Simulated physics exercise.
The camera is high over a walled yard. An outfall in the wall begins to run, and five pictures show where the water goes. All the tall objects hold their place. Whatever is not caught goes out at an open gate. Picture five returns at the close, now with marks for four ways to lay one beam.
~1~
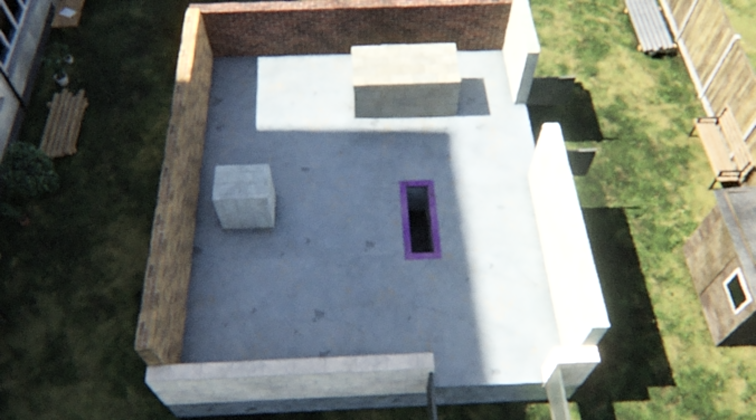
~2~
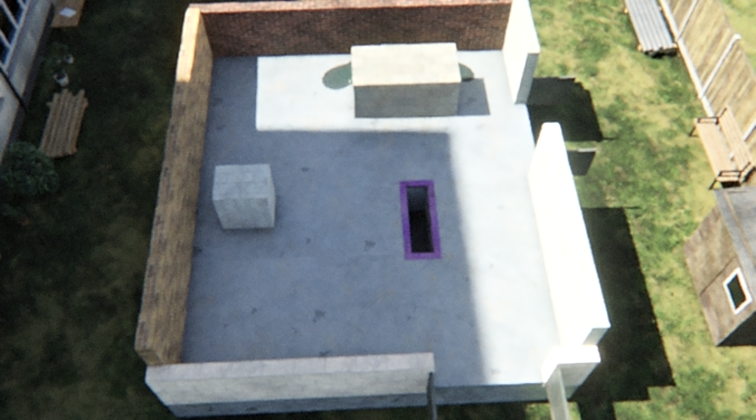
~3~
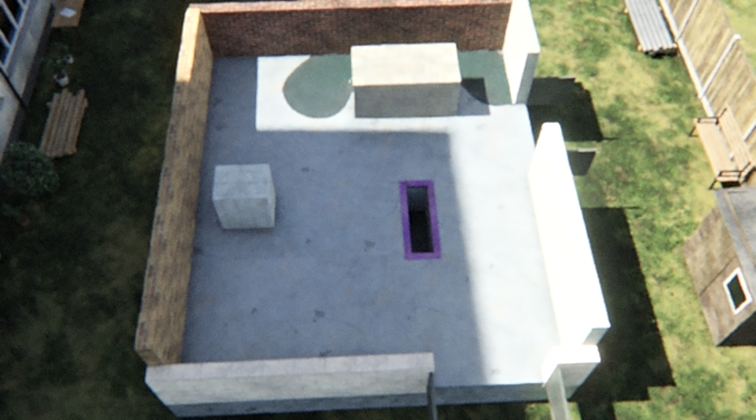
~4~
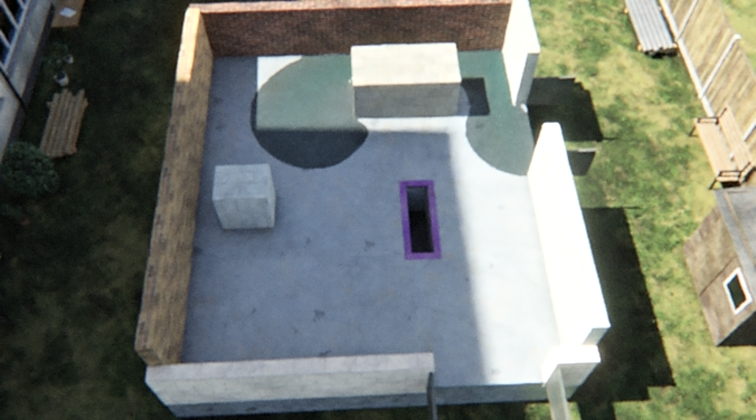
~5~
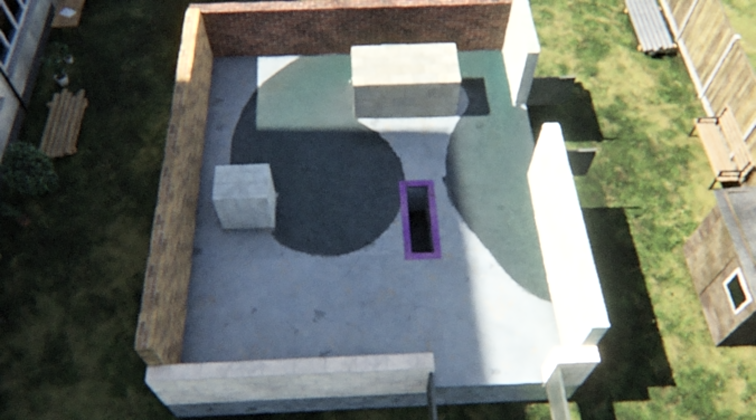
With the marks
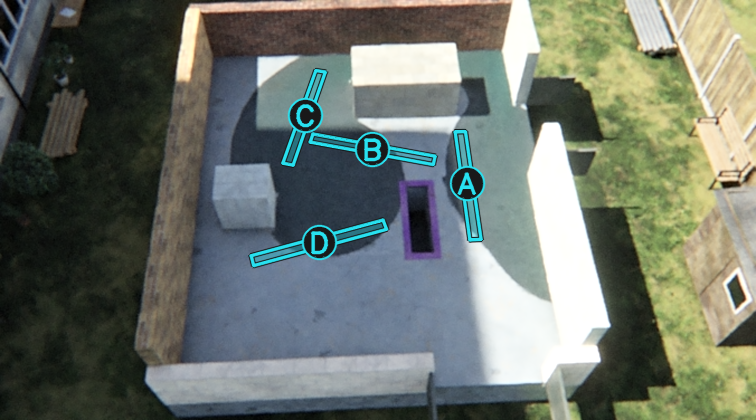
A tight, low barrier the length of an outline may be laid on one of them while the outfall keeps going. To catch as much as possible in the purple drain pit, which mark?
Choose D.
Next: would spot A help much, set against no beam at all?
No, hardly at all.
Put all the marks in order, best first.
D, C, A, B.
On the marked copy, A from (475, 239) to (460, 131); B from (311, 138) to (434, 160); C from (287, 164) to (320, 71); D from (252, 260) to (384, 224).
For spot A, about 7 % of the stream runs into the purple drain pit, about 91 % out by the gates.
For spot B, about 3 % of the stream runs into the purple drain pit, about 95 % out by the gates.
For spot C, about 12 % of the stream runs into the purple drain pit, about 85 % out by the gates.
For spot D, about 25 % of the stream runs into the purple drain pit, about 74 % out by the gates.
